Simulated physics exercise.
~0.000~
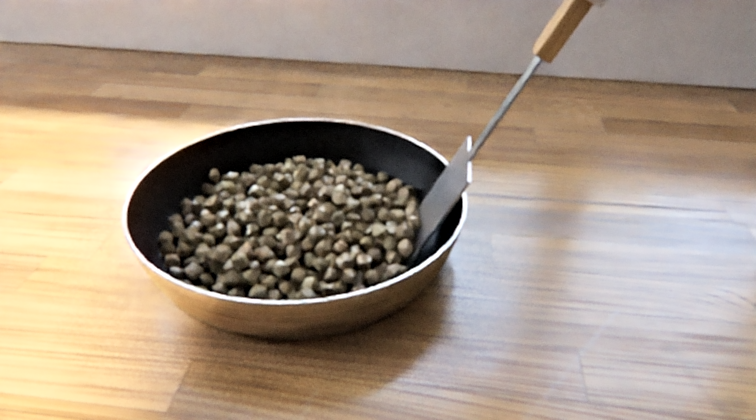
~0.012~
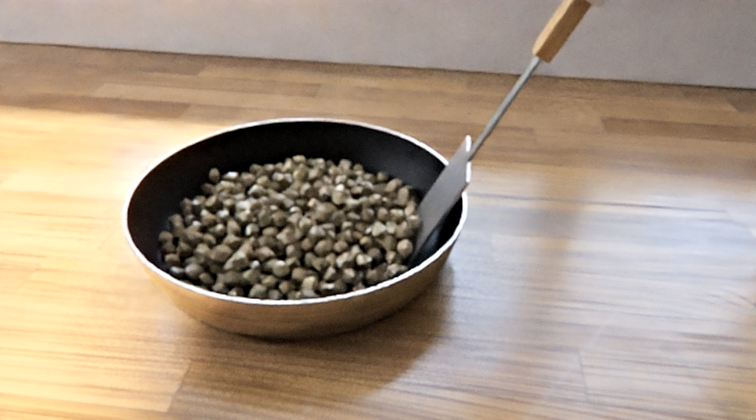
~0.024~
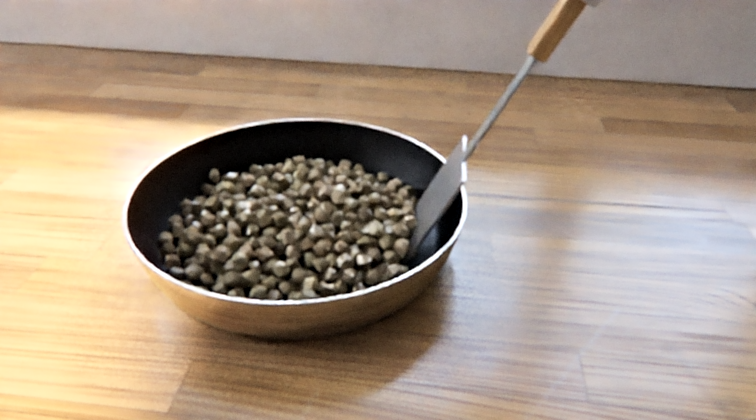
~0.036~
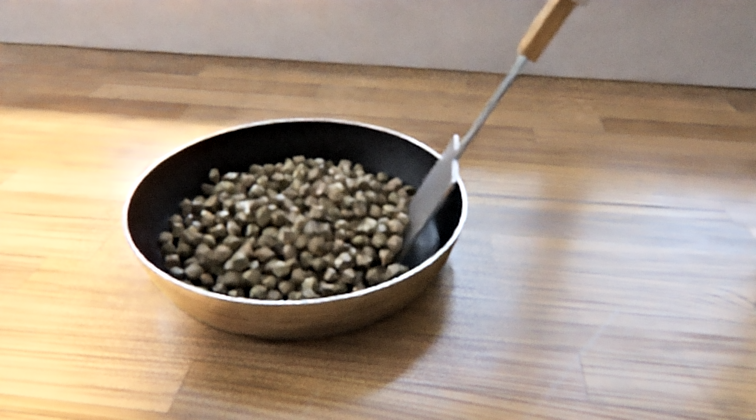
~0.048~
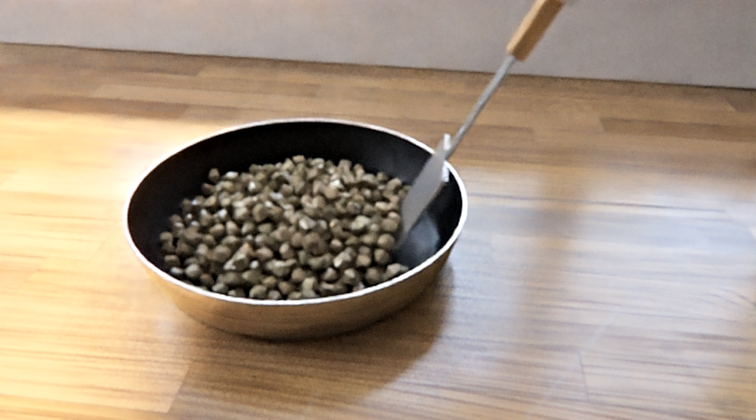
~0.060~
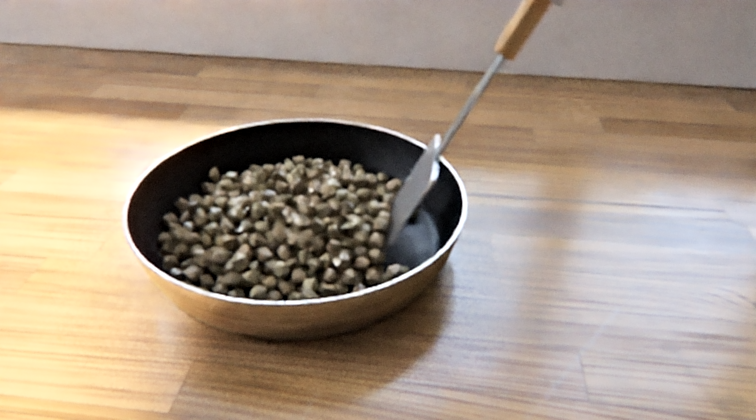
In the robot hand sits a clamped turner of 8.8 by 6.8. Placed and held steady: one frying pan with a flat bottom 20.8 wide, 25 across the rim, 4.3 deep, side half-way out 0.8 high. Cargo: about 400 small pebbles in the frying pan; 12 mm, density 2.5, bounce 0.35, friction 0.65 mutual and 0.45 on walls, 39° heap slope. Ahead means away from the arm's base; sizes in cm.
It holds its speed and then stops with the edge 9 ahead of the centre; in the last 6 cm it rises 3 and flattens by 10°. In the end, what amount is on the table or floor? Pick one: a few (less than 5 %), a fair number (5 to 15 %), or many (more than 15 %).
A fair number, 5 to 15 %.
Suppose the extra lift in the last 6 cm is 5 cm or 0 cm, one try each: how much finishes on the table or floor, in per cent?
Result, in order: Approx. 10 % and 5 %.
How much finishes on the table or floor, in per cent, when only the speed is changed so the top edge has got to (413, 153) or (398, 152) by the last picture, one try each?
That comes to about 20 and about 20 percent, in that order.
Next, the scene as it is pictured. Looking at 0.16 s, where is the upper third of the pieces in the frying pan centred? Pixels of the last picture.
Roughly at (262, 205).
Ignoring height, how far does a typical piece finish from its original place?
The figure is about 3 cm.
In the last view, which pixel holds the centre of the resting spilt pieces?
My best guess is near (75, 215).
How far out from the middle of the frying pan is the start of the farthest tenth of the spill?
25 centimetres, give or take.
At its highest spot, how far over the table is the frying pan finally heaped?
Close to 5.5 centimetres high.
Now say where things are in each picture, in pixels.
In the first picture, turner top edge at (470, 157), sloping 64°; upper third of the load around (311, 219), from x 165 to 415, top at y 165; 401 in the frying pan.
In the second picture, turner top edge at (469, 157), sloping 64°; upper third of the load around (312, 219), from x 165 to 415, top at y 165.
In the third picture, turner top edge at (465, 157), sloping 64°; upper third of the load around (312, 219), from x 165 to 415, top at y 165.
In the fourth picture, turner top edge at (456, 157), sloping 64°; upper third of the load around (314, 219), from x 165 to 415, top at y 165.
In the fifth picture, turner top edge at (446, 156), sloping 64°; upper third of the load around (312, 214), from x 165 to 415, top at y 165.
In the sixth picture, turner top edge at (436, 155), sloping 64°; upper third of the load around (301, 210), from x 165 to 415, top at y 165; 401 in the frying pan.
By 0.16 s, sloping 64°, highest piece 4 above the table; 401 in the frying pan.
By 0.25 s, sloping 61°, highest piece 6 above the table; 401 in the frying pan.
By 0.50 s, sloping 54°, highest piece 6 above the table; 365 in the frying pan, 33 on the table or floor, 3 on the blade or in flight.
By 1.55 s, sloping 54°, highest piece 5 above the table; 365 in the frying pan, 36 on the table or floor.
Final count, 365 in the frying pan, 36 on the table or floor. That is 9 % on the table or floor.
